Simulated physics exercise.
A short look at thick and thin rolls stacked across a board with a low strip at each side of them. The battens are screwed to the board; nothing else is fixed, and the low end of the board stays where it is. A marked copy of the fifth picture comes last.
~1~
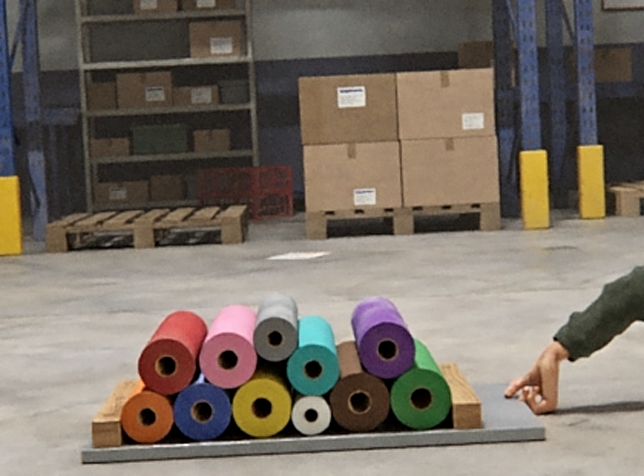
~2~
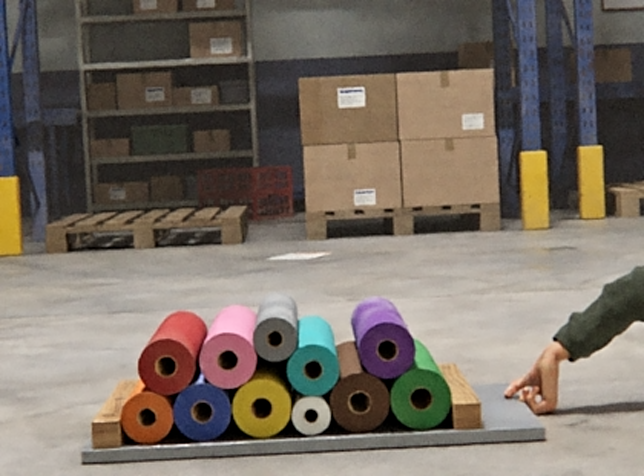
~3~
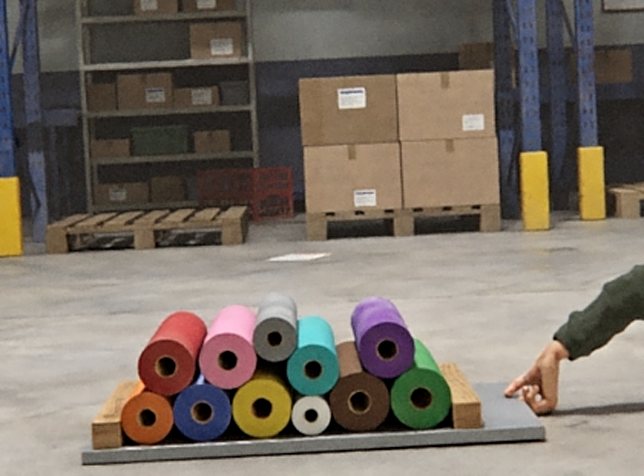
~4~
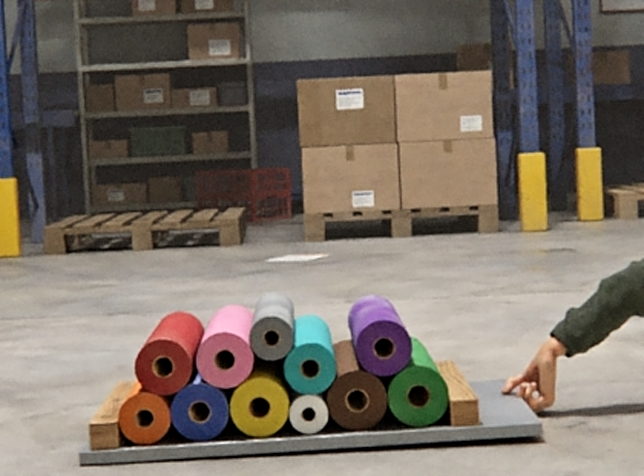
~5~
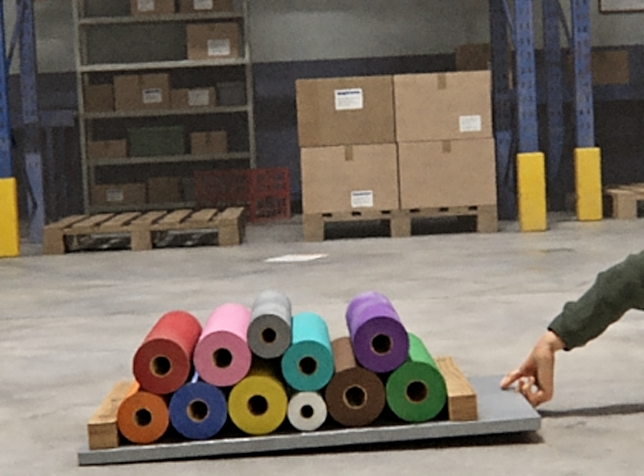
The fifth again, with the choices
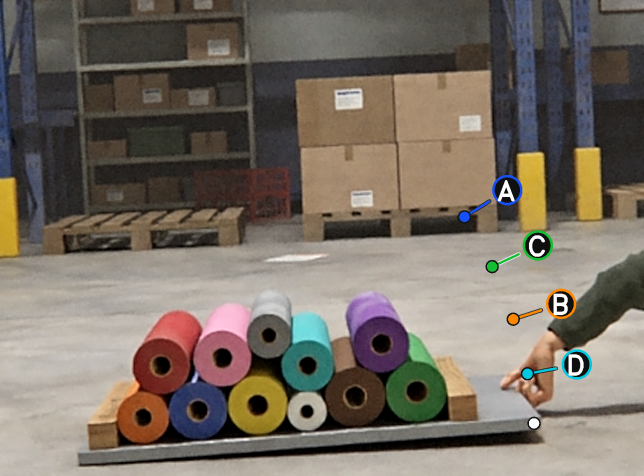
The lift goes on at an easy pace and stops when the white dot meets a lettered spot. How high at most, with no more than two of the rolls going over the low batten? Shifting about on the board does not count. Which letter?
Up to B.
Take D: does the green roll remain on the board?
The green roll: Yes.
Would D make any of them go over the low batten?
No.
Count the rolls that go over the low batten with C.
With C, three.
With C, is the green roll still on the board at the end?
Yes, with C.
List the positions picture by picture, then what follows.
In the first frame, board (311, 407); orange roll (147, 417); blue roll (203, 411).
In the second frame, blue roll (203, 412); yellow roll (262, 408).
In the third frame, board (312, 407); brown roll (360, 402); green roll (421, 398); pink roll (228, 360).
In the fourth frame, board (309, 407); orange roll (145, 418); blue roll (200, 412).
In the fifth frame, board (308, 404); orange roll (143, 417); blue roll (198, 410).
On the marked copy, A at (464, 217); B at (513, 319); C at (492, 266); D at (528, 374); the white dot at (534, 424).
With B. Early on, board at 12°.
Further on, board at 15°.
At the end, board at 15°, none over the low batten.
As for the rest, A three over the low batten (pink, red, grey); C three over the low batten (pink, red, grey); D none over the low batten.
